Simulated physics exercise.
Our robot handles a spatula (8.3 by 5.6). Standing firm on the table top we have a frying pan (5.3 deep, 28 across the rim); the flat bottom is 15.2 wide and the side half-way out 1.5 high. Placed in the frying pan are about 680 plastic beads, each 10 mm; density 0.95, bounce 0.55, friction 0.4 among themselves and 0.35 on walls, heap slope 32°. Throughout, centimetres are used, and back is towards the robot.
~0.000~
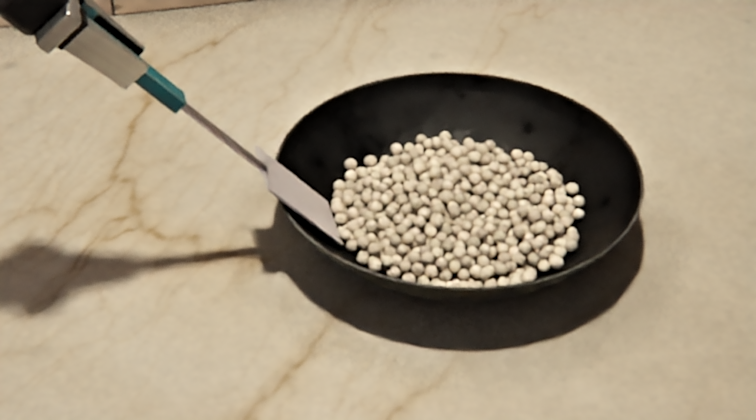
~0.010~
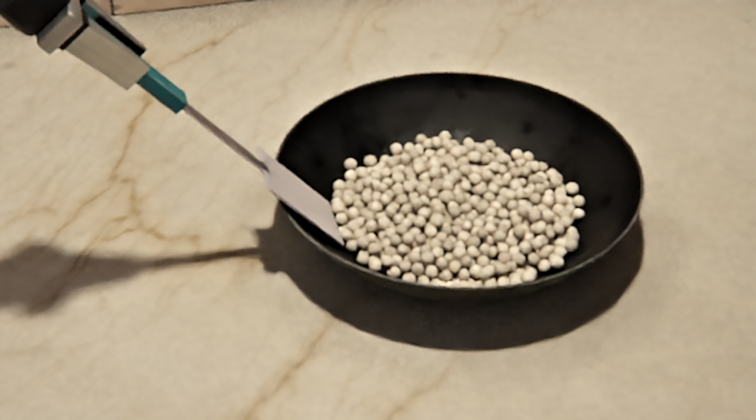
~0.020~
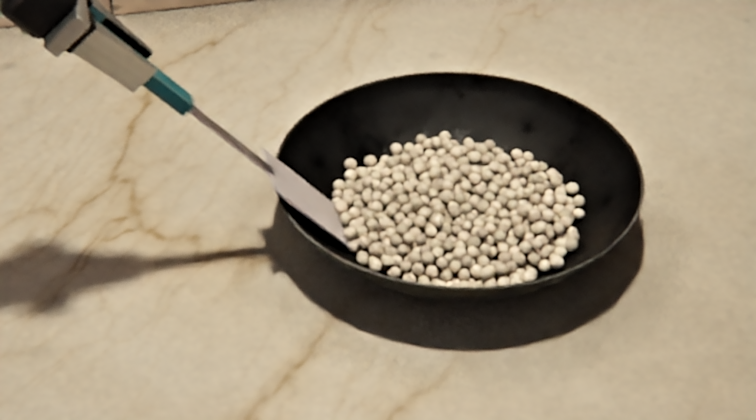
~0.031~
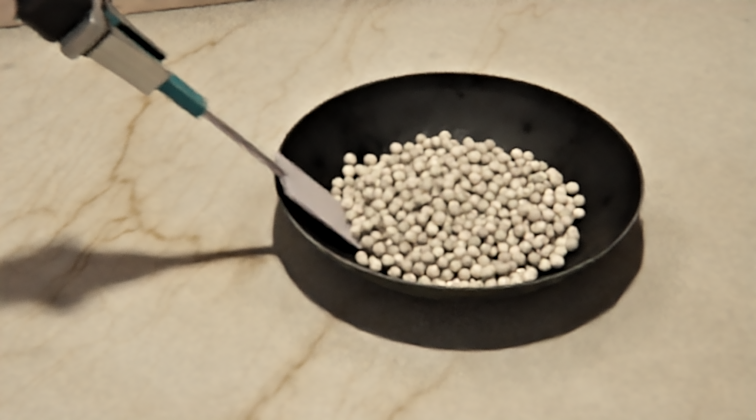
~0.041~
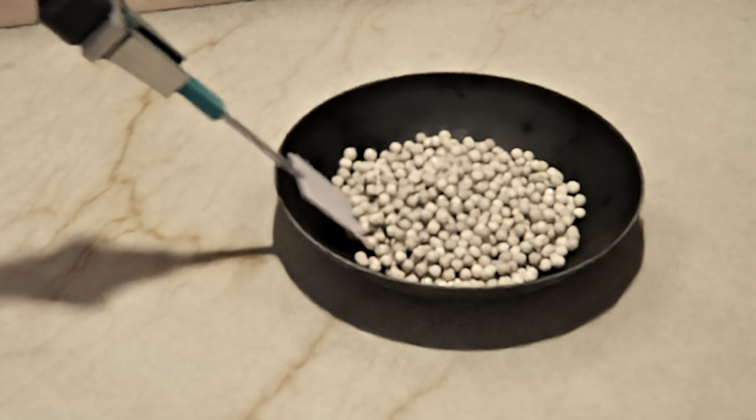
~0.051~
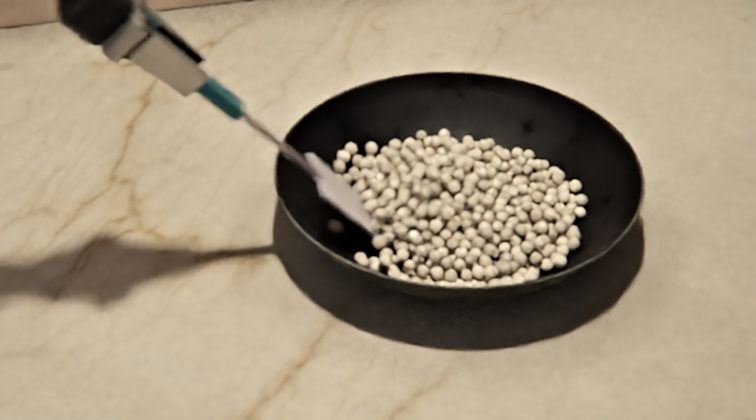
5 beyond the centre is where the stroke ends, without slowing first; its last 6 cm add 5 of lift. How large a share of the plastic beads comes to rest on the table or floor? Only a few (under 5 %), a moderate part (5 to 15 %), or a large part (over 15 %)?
A moderate part.
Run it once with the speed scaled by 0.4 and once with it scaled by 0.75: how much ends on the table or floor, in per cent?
Roughly 0 percent for the first try, 5 percent for the second.
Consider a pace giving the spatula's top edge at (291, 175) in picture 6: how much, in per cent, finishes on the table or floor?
About 0 per cent.
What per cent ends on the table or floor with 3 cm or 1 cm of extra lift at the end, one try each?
I'd say close to 5 percent for the first and close to 0 percent for the second.
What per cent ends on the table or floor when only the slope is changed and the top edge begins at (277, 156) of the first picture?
About 10%.
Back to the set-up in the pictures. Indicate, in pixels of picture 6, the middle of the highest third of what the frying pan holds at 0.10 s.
Roughly pixel (471, 190).
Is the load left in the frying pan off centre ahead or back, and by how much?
Offset: About 3.0 cm, ahead.
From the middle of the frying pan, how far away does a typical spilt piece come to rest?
That distance comes to about 74 cm.
After 0.08 s, sloping 49°, highest piece 6 above the table; 676 in the frying pan.
After 0.10 s, sloping 49°, highest piece 8 above the table; 676 in the frying pan.
After 0.31 s, sloping 49°, highest piece 20 above the table; 619 in the frying pan, 30 on the table or floor, 27 on the blade or in flight.
After 1.36 s, sloping 49°, highest piece 4 above the table; 619 in the frying pan, 57 on the table or floor.
At rest, 619 in the frying pan, 57 on the table or floor. That is 8 % on the table or floor.
